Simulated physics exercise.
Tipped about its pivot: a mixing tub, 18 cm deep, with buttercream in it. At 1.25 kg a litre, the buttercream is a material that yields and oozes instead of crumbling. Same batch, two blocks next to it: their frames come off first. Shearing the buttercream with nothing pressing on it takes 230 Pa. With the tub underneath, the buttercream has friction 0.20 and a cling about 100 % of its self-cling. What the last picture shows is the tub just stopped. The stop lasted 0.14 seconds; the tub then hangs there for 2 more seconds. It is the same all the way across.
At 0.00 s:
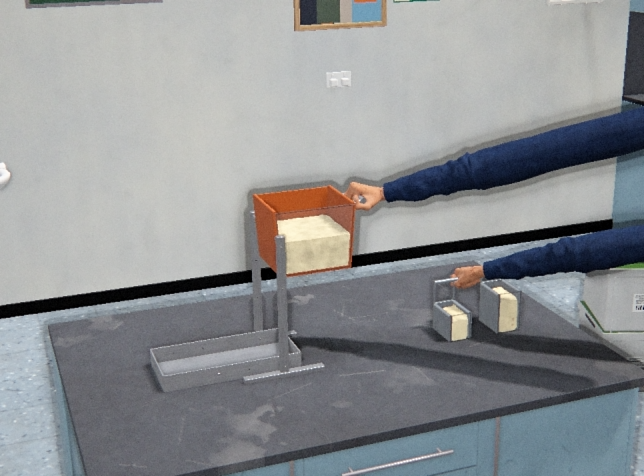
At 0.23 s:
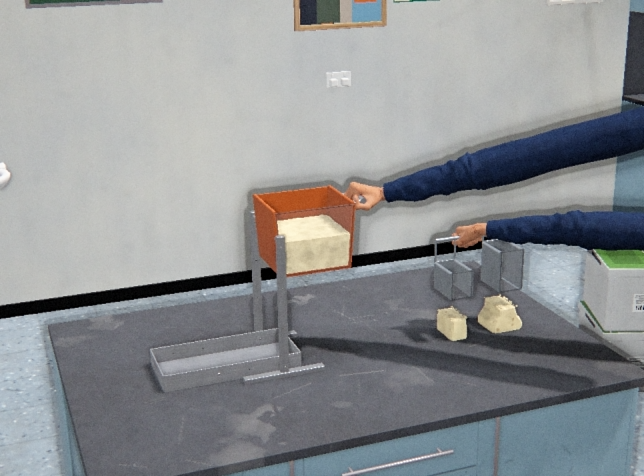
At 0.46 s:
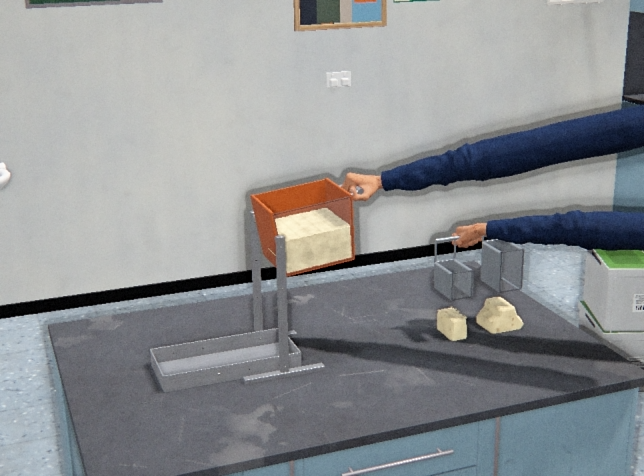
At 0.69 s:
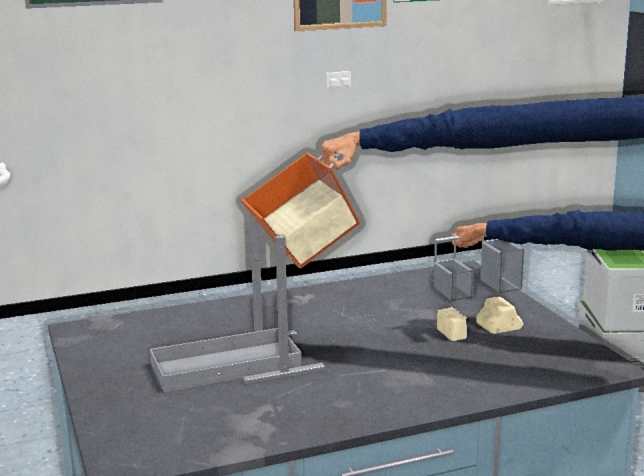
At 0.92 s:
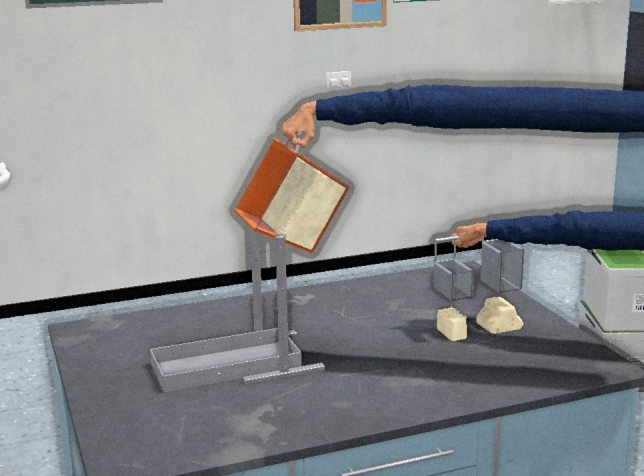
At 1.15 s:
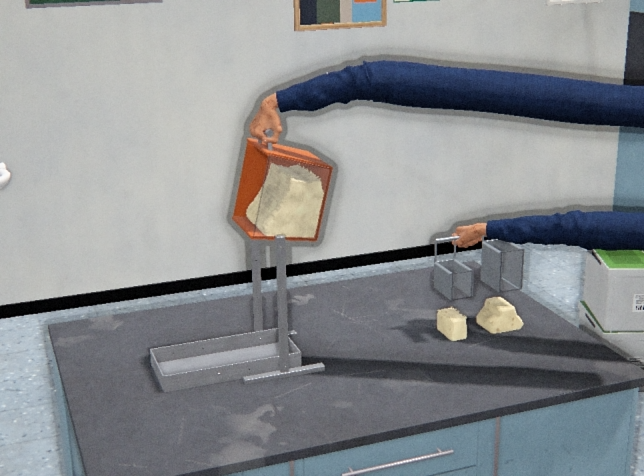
On a dark countertop, one hand lifted two clear molds off pale blocks, which sagged, the right one more; then another hand tilted an orange tub of the same creamy stuff up and leftward.
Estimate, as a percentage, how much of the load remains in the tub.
I would say about 89 per cent remains in the tub.
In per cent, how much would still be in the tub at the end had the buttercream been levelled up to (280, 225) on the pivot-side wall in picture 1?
That gives some 55 %.
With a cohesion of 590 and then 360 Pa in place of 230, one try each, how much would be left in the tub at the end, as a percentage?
The answers, in order, are 100 % and 100 %.
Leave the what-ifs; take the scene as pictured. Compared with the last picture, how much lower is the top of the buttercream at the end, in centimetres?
About 5 cm.
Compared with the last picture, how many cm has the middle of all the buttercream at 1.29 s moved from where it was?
It has gone close to 3 cm.
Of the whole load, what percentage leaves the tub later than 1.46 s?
Around 4 % of the whole load.
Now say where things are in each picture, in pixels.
The first frame shows handle-side rim at (352, 204), tilt 0 degrees; top of the buttercream at (344, 234); blocks stand 7.1 cm, 11 cm (left to right).
The second frame shows handle-side rim at (352, 204), tilt 0 degrees; top of the buttercream at (344, 234); blocks stand 6.9 cm, 8.2 cm (left to right).
The third frame shows handle-side rim at (349, 196), tilt 6 degrees; top of the buttercream at (346, 226); blocks stand 6.8 cm, 7.8 cm (left to right).
The fourth frame shows handle-side rim at (329, 170), tilt 31 degrees; top of the buttercream at (340, 198); blocks stand 6.8 cm, 7.8 cm (left to right).
The fifth frame shows handle-side rim at (295, 156), tilt 58 degrees; top of the buttercream at (321, 174); blocks stand 6.8 cm, 7.8 cm (left to right).
The sixth frame shows handle-side rim at (268, 156), tilt 76 degrees; top of the buttercream at (295, 180); blocks stand 6.8 cm, 7.8 cm (left to right).
After 1.29 s, the tub is at 76 degrees and holds 99 %.
After 1.46 s, the tub is at 76 degrees and holds 93 %.
After 1.63 s, the tub is at 76 degrees and holds 89 %.
After 1.80 s, the tub is at 76 degrees and holds 89 %.
After 3.15 s, at the end, the tub is at 76 degrees and holds 89 %.
